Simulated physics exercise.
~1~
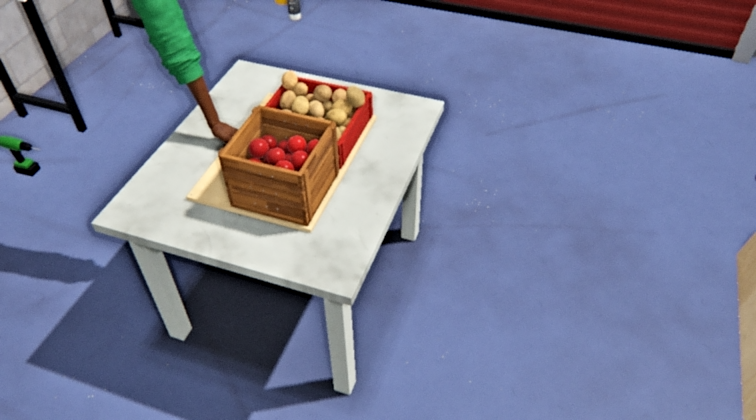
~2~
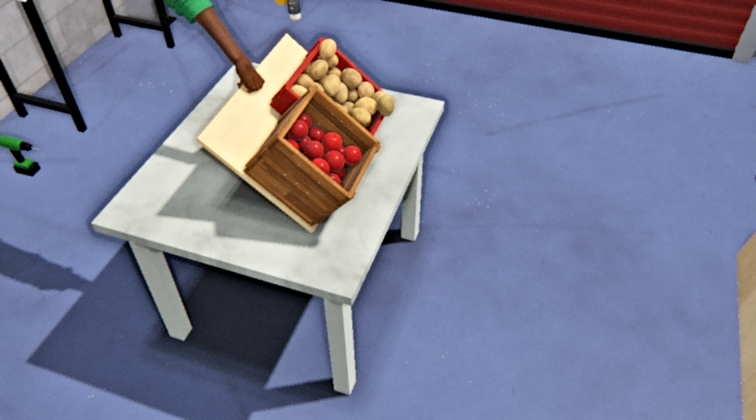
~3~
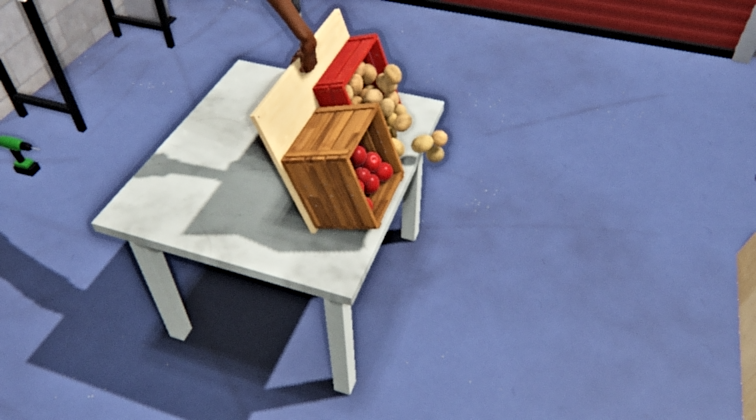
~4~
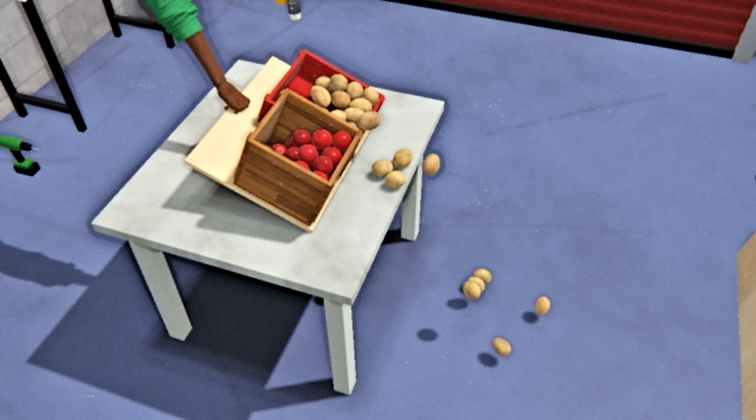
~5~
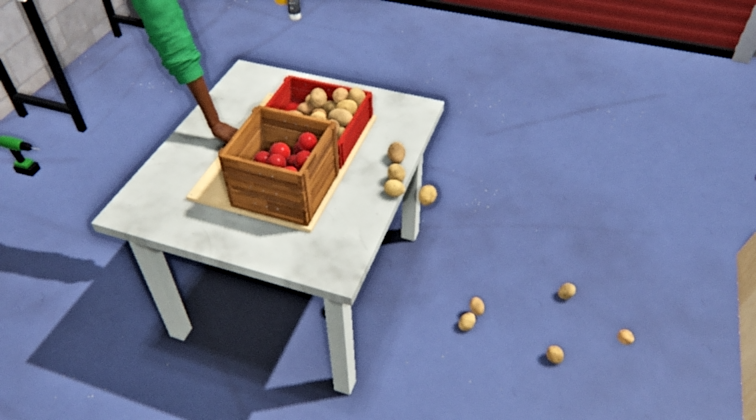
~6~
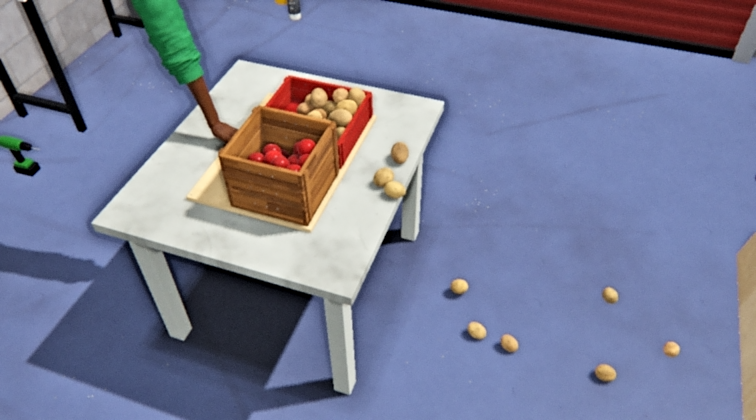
A hand in a green sleeve tipped a board holding two open boxes steeply to the right, spilling some round tan pieces from the red box onto the table and floor, then lowered it flat again, with the red balls still in the wooden box.
